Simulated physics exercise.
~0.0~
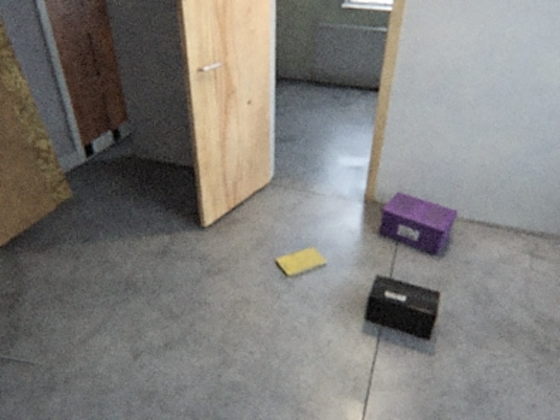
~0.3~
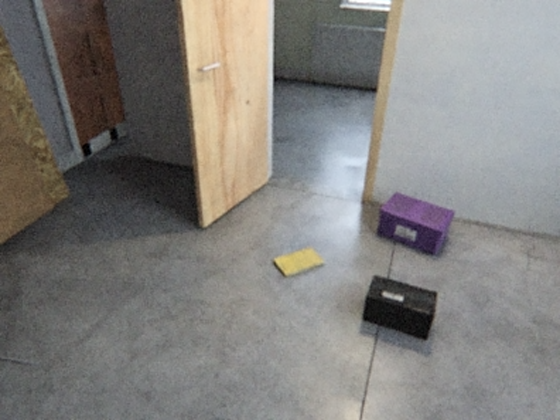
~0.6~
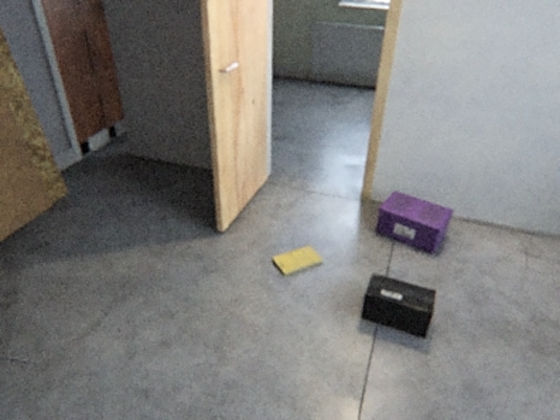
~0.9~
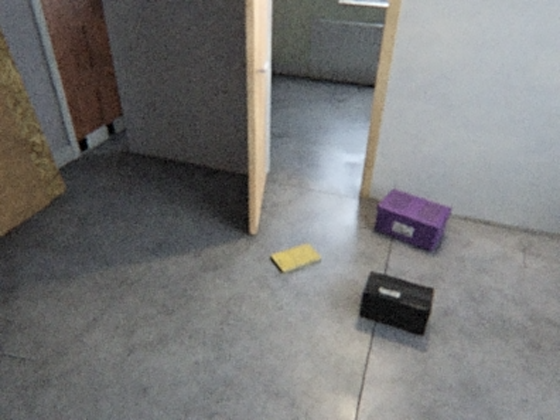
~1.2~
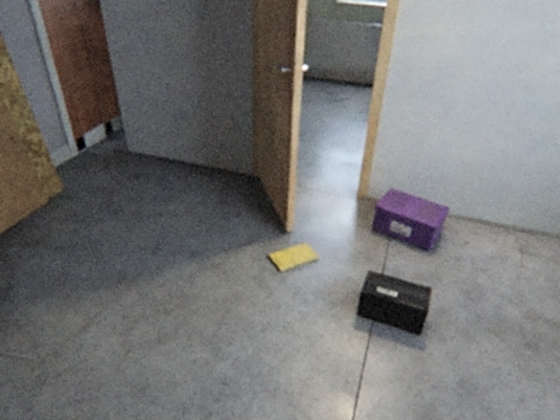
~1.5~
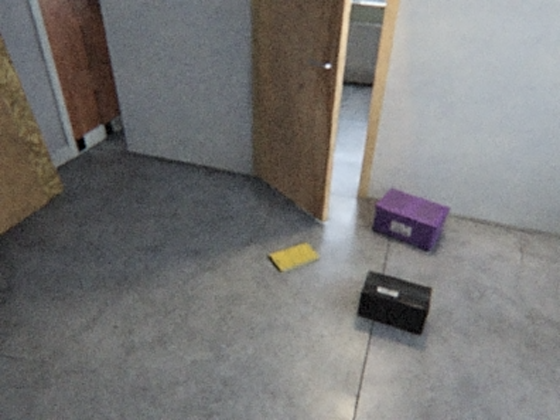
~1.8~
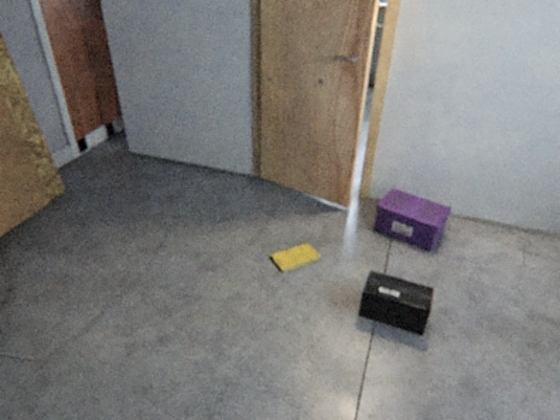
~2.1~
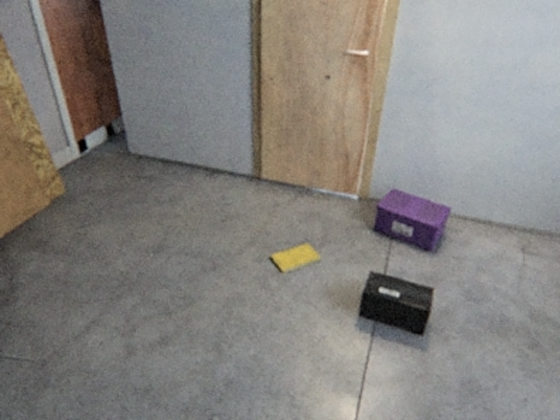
The clip opens on a grey-floored room where a wooden door stands wide open, showing another room beyond the doorway. A flat yellow book lies on the floor near the doorway, with a purple tote by the wall to the right and a black box closer to the viewer. The door begins to swing toward the frame, turning edge-on and then showing its other face, with nobody seen pushing it. It passes behind the yellow book without touching it as the gap narrows to a sliver. Finally the door sits shut, and the book, tote and box remain where they were.
